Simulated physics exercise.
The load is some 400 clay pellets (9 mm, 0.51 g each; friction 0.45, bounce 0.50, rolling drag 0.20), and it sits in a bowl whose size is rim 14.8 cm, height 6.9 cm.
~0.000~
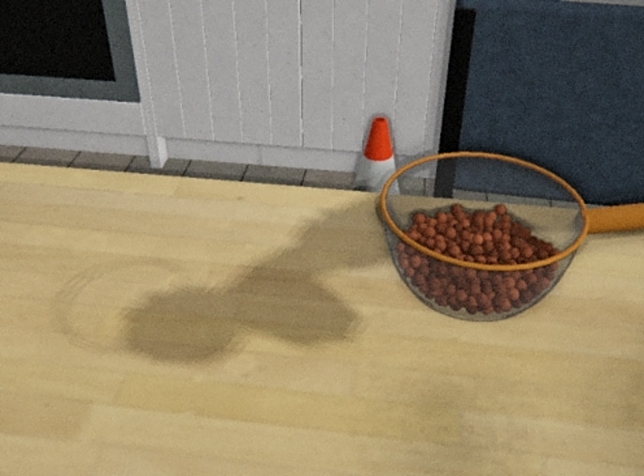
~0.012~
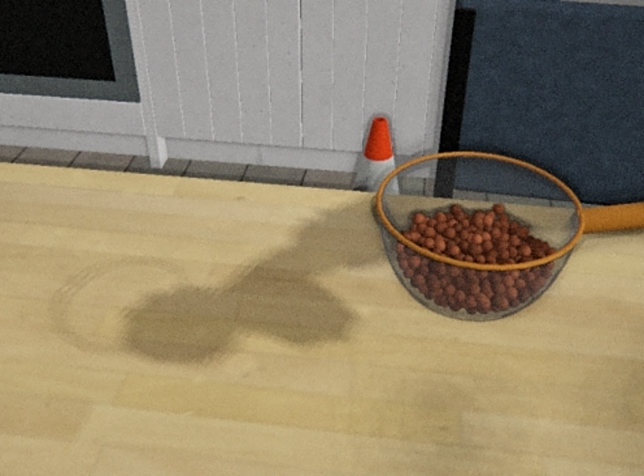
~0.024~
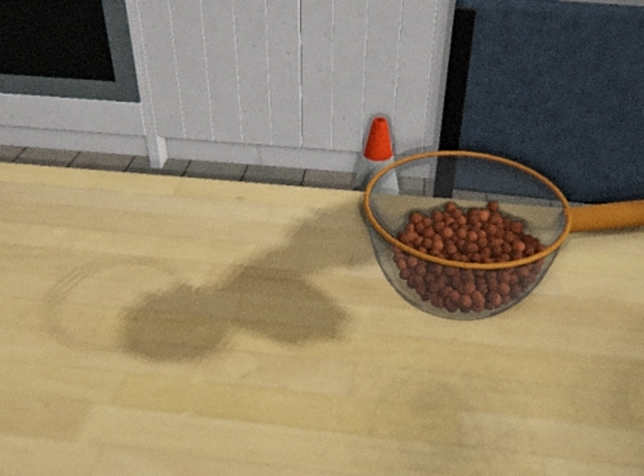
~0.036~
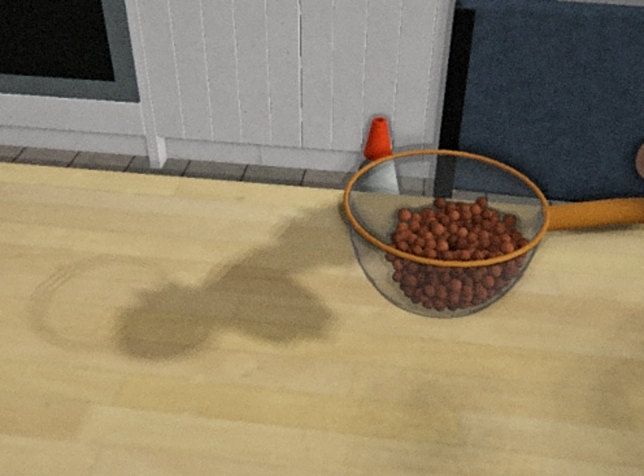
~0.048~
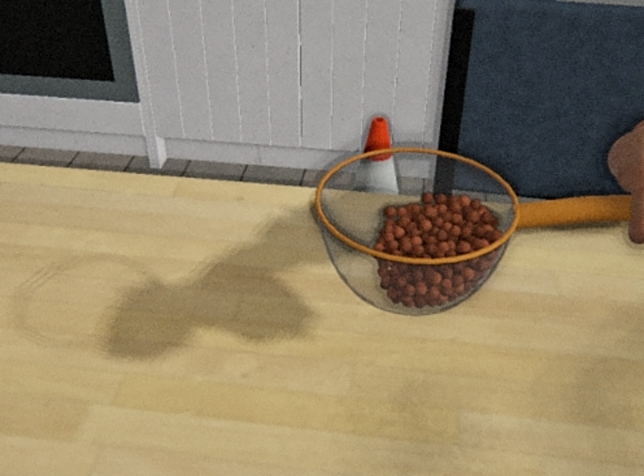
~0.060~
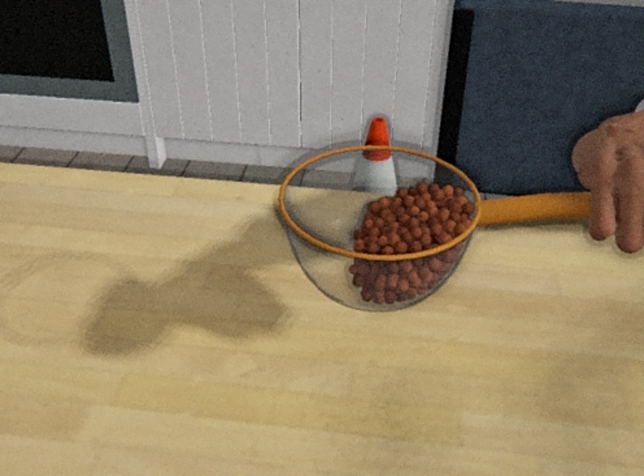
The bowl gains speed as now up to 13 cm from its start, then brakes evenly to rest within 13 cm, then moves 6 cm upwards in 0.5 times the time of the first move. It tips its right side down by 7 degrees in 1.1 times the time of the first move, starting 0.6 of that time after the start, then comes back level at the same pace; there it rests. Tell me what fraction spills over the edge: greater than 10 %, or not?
Greater than 10 %.
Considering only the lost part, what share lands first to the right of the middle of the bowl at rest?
Roughly 10 percent.
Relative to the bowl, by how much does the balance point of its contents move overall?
Net movement comes out near 1.0 cm.
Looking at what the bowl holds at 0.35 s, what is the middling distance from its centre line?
Around 4.5 centimetres.
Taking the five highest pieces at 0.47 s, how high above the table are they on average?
Height: Roughly 36 centimetres.
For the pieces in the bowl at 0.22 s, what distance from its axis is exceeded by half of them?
Close to 4.5 centimetres from the centre line.
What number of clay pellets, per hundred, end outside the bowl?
I'd put it at roughly 20 percent.
Then, at 0.22 s, tilt 7 degrees; bowl 80 %, in the air 20 %; middle of all pieces near (67, 143).
Then, at 0.35 s, tilt 0 degrees; bowl 80 %, in the air 20 %; middle of all pieces near (31, 123).
After 0.47 s, tilt 0 degrees; bowl 80 %, fallen left of where it stops 10 %, in the air 10 %; middle of all pieces near (71, 175).
After 0.58 s, tilt 0 degrees; bowl 80 %, fallen left of where it stops 20 %; middle of all pieces near (139, 172).
By 0.8 s all is still; bowl 80 %, fallen left of where it stops 20 %.
